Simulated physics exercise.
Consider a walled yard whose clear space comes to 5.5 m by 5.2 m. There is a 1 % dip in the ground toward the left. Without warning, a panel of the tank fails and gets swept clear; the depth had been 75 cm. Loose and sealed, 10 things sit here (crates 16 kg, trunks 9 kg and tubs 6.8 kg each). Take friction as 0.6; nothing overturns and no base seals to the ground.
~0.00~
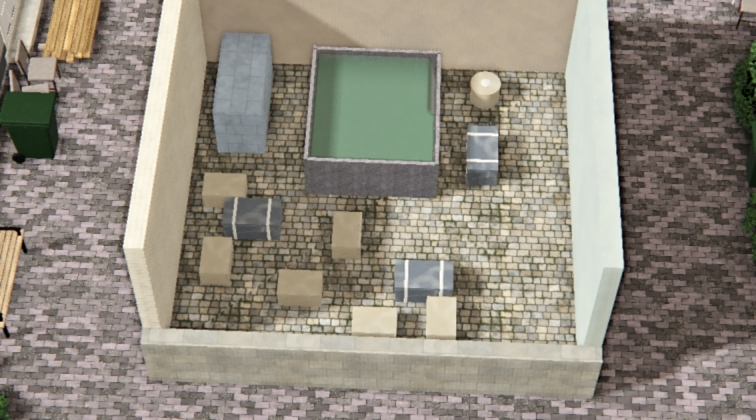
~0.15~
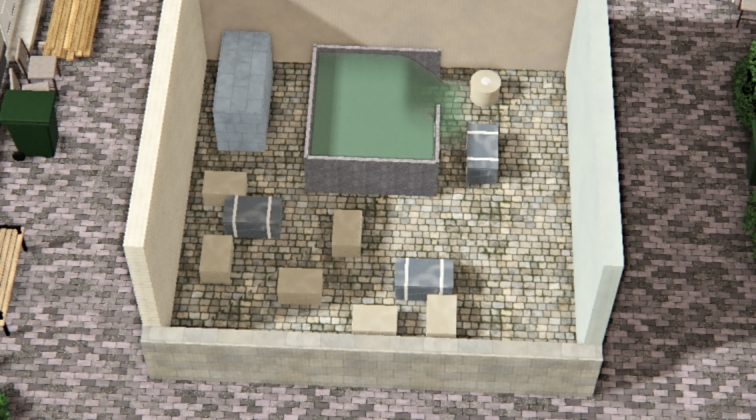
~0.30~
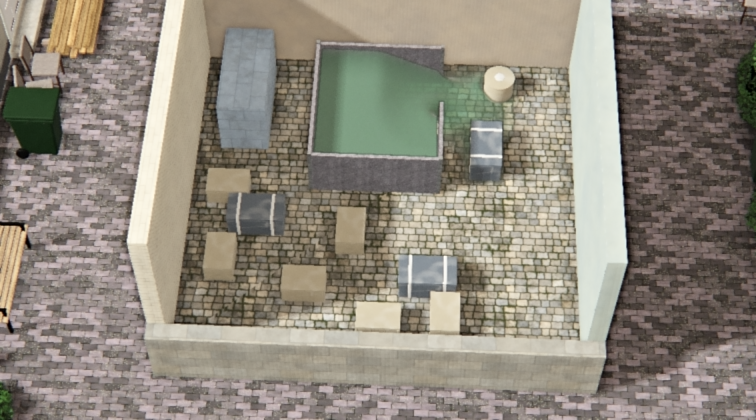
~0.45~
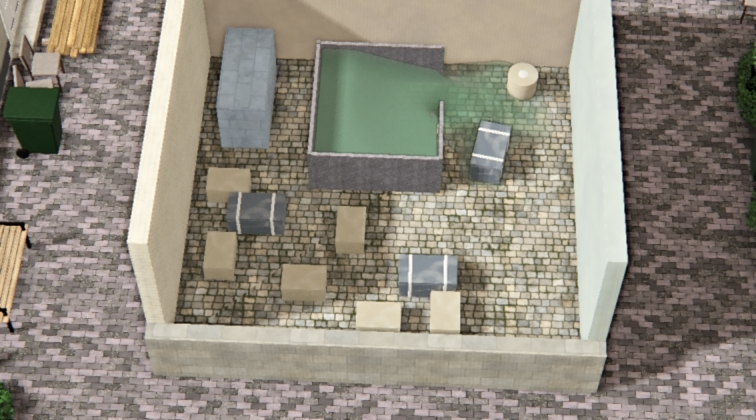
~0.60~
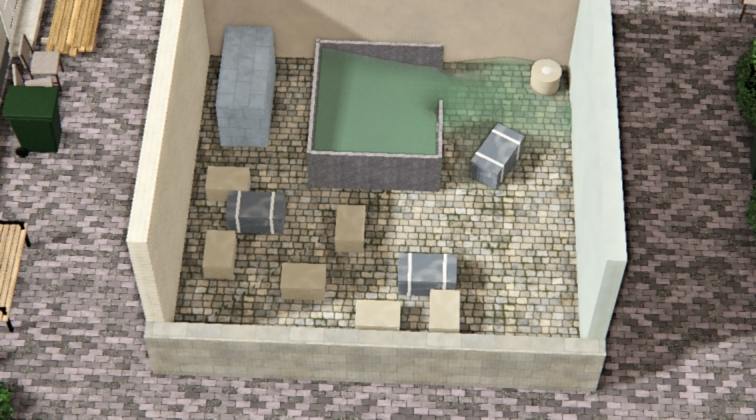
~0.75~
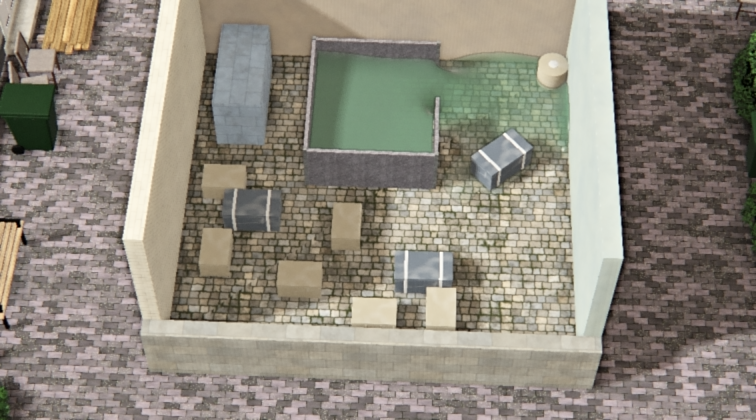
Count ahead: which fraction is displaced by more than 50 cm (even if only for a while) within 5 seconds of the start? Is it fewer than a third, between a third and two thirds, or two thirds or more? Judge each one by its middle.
It is a third or more but does not reach two thirds.
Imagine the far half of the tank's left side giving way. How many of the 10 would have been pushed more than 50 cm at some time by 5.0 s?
Then it comes to 8 of them.
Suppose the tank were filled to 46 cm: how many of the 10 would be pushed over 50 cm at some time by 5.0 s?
3.
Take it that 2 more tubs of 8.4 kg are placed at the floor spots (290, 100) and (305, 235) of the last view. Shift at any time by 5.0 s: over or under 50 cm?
In the order asked they come out inside the limit, inside the limit.
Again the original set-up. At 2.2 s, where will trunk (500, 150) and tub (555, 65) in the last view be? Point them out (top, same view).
They should sit about (488, 205) and (545, 98) in the last view.
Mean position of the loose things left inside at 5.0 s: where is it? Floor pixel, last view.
Mean floor pixel: About (284, 268).
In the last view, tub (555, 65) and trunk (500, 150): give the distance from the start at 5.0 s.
Shifts in order: 450 cm; 250 cm.
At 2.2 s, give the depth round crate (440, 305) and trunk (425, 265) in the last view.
Close to 0 and 0 centimetres.
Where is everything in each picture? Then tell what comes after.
The first picture shows a tub at (486, 83) rests on the ground; a trunk at (483, 148), on the bottom; 3.5 m2 under water; 0 of 10 have shifted.
The second picture shows a tub at (486, 81) rests on the ground; a trunk at (483, 146) rests on the ground; water covers 4.2 m2; 0 of 10 have shifted.
The third picture shows a tub at (500, 78), on the bottom, 15 cm from its start; a trunk at (487, 143), on the bottom; water covers 4.9 m2; 1 of 10 have shifted.
The fourth picture shows a tub at (523, 74) rests on the ground, 51 cm from its start; a trunk at (491, 145), on the bottom, 8 cm from its start; 5.9 m2 under water; 2 of 10 have shifted.
The fifth picture shows a tub at (547, 71), on the bottom, 88 cm from its start; a trunk at (498, 148) rests on the ground, 22 cm from its start; 6.9 m2 under water; 2 of 10 have shifted.
The sixth picture shows a tub at (554, 64) floats, 104 cm from its start; a trunk at (502, 152) rests on the ground, 37 cm from its start; water covers 7.5 m2; 2 of 10 have shifted.
After 1.1 s 2 of 10 are over 50 cm from their spots; 1 afloat.
After 2.2 s 2 of 10 are over 50 cm from their spots; 2 afloat.
After 3.5 s 4 of 10 are over 50 cm from their spots; 4 afloat.
After 5.0 s 6 of 10 are over 50 cm from their spots, and 6 have been at some point; 4 afloat.
